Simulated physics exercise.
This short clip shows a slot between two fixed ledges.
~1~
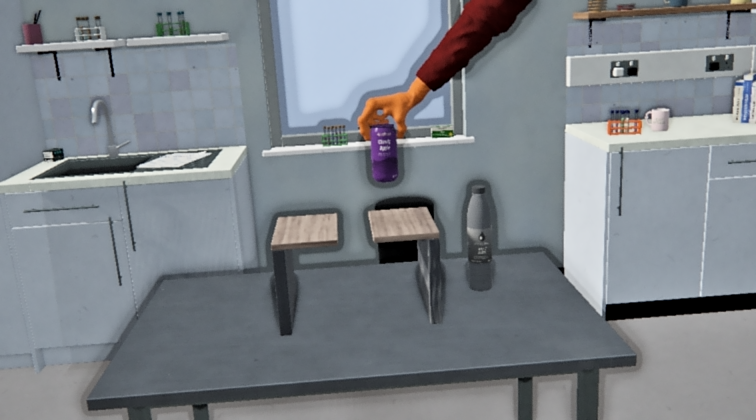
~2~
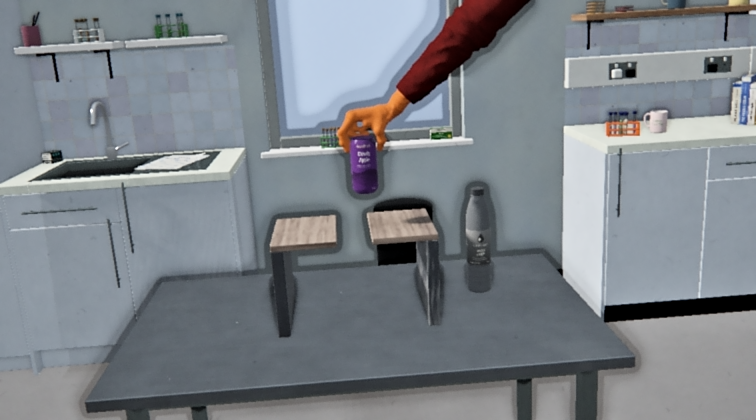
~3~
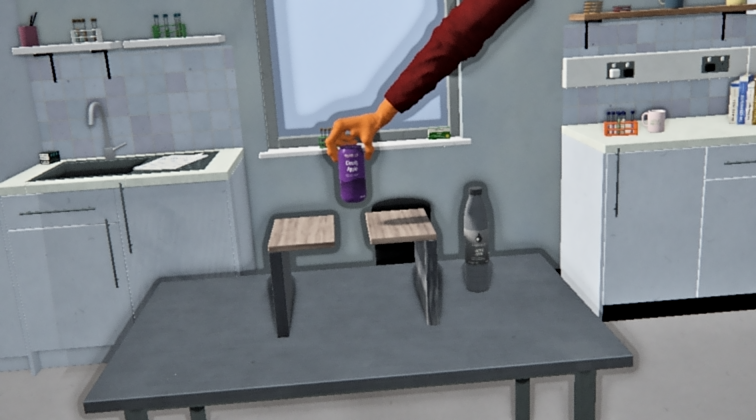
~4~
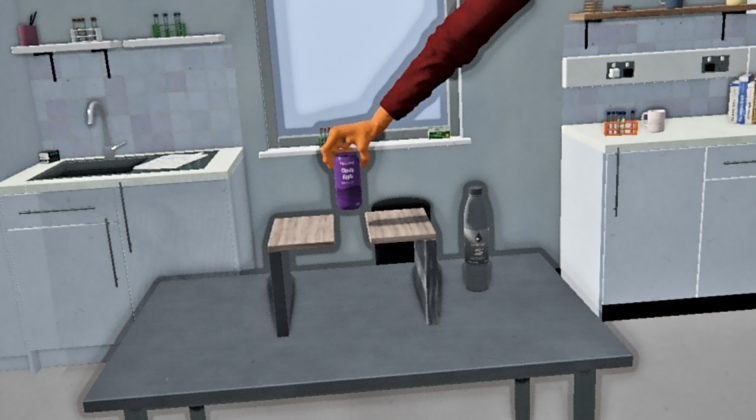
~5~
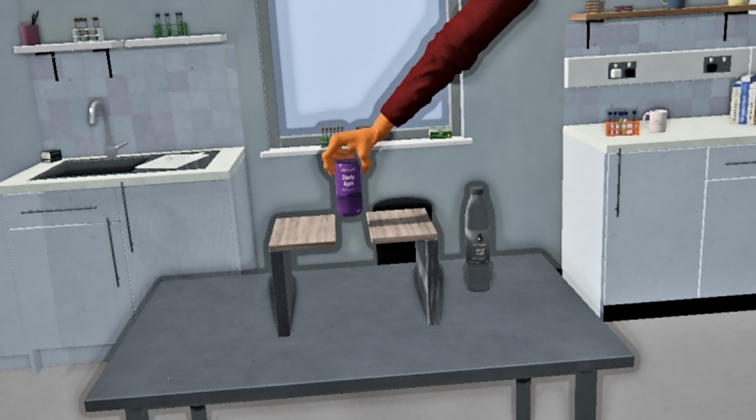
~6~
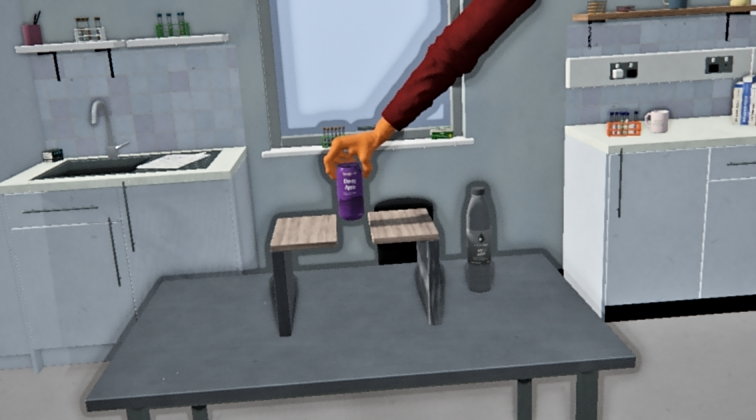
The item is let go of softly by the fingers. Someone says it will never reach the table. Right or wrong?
Wrong.
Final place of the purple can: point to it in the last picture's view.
Around (357, 288).
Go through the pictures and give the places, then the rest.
Being brought over the gap; purple can (384, 153); grey bottle (480, 238), in the first picture.
Being brought over the gap; purple can (364, 165); grey bottle (478, 239), in the second picture.
Being brought over the gap; purple can (353, 174); grey bottle (477, 239), in the third picture.
Being brought over the gap; purple can (348, 181); grey bottle (476, 239), in the fourth picture.
Being brought over the gap; purple can (349, 188); grey bottle (478, 239), in the fifth picture.
Held still over the gap; purple can (350, 192); grey bottle (479, 239), in the sixth picture.
Then, 0.32 s later than the last frame, purple can moved well along near (356, 280).
Then, 0.66 s later than the last frame, purple can moved well along near (357, 288).
When it is over, moved from the start, purple can; grey bottle as before. End places, in pixels of the last picture, purple can near (357, 288). The can reaches the table.
